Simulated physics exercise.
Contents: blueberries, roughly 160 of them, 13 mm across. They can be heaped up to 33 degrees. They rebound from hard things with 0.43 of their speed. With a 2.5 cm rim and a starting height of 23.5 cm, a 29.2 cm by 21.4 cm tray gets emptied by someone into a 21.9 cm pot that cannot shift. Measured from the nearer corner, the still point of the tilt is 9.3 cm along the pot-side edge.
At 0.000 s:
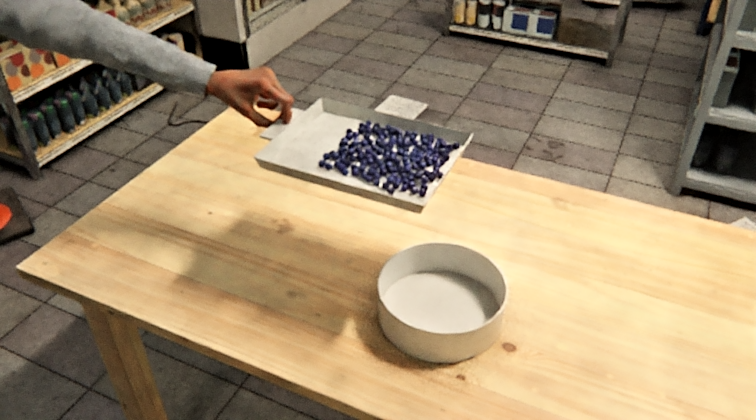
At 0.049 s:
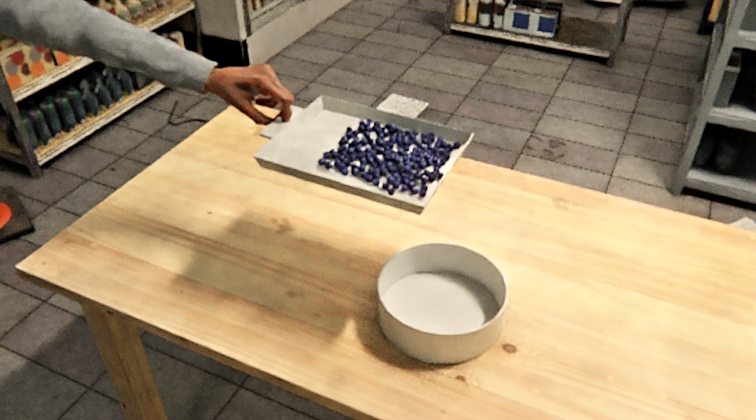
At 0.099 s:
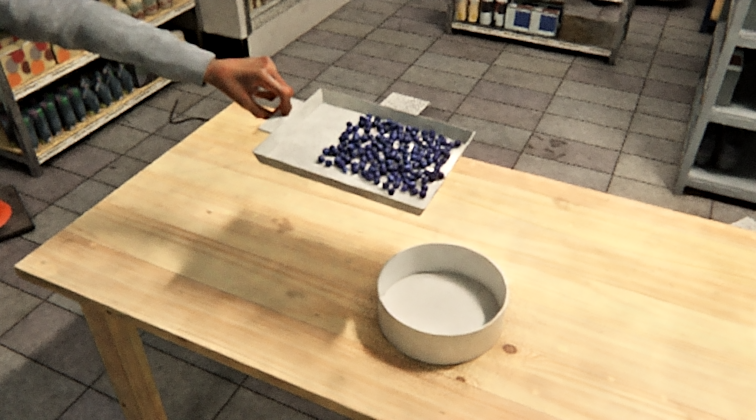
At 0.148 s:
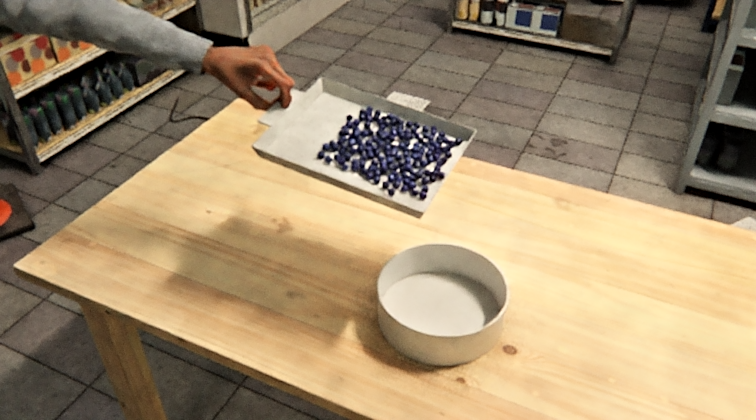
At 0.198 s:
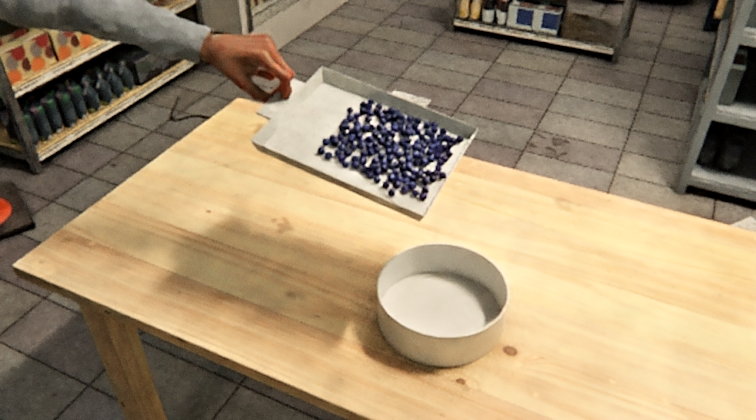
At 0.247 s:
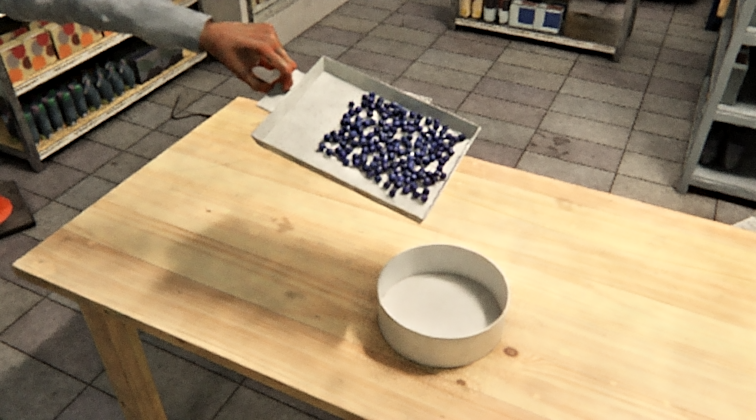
In a shop, a hand gradually tilts a tray of small dark blue pieces.
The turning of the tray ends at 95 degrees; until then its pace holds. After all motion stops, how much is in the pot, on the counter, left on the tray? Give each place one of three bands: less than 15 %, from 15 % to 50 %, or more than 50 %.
Pot - more than 50 %; counter - less than 15 %; tray - less than 15 %.
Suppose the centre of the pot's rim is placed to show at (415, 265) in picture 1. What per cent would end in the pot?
Roughly 100 percent would end up there.
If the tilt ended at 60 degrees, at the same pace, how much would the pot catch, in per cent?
Roughly 10 %.
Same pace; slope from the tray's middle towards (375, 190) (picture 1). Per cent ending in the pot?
Roughly 90 % of the pieces.
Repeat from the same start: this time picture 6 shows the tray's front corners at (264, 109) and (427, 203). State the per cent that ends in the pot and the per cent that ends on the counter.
Pot 45, counter 50.
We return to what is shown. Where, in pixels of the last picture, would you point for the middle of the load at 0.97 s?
By then the middle of the load sits around (419, 187).
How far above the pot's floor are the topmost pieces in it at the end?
I'd say near 2.5 centimetres.
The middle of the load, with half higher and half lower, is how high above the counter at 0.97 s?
I'd say near 26 cm.
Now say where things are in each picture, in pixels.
Tray tilt 0 degrees, front corners at (260, 156) and (421, 201); middle of the pieces at (393, 157); pot at (442, 284), in the first picture.
Tray tilt 1 degrees, front corners at (259, 154) and (421, 202); middle of the pieces at (393, 157), in the second picture.
Tray tilt 4 degrees, front corners at (259, 150) and (421, 204), lowest corner right front; middle of the pieces at (394, 155), in the third picture.
Tray tilt 8 degrees, front corners at (258, 145) and (422, 207), lowest corner right front; middle of the pieces at (394, 152), in the fourth picture.
Tray tilt 12 degrees, front corners at (258, 139) and (422, 211), lowest corner right front; middle of the pieces at (395, 149), in the fifth picture.
Tray tilt 16 degrees, front corners at (258, 134) and (423, 214), lowest corner right front; middle of the pieces at (396, 146); pot at (443, 287). The tray's pace is about 85 degrees a second, in the sixth picture.
After 0.68 s, tilt 54 degrees; the tray holds 100 %, the pot 0 %.
After 0.97 s, tilt 79 degrees; the tray holds 95 %, the pot 5 %.
Then, at 1.36 s, tilt 95 degrees; the tray holds 5 %, the pot 90 %.
In the end, at 2.1 s, pot 100 %, counter 0 %, tray 0 %.
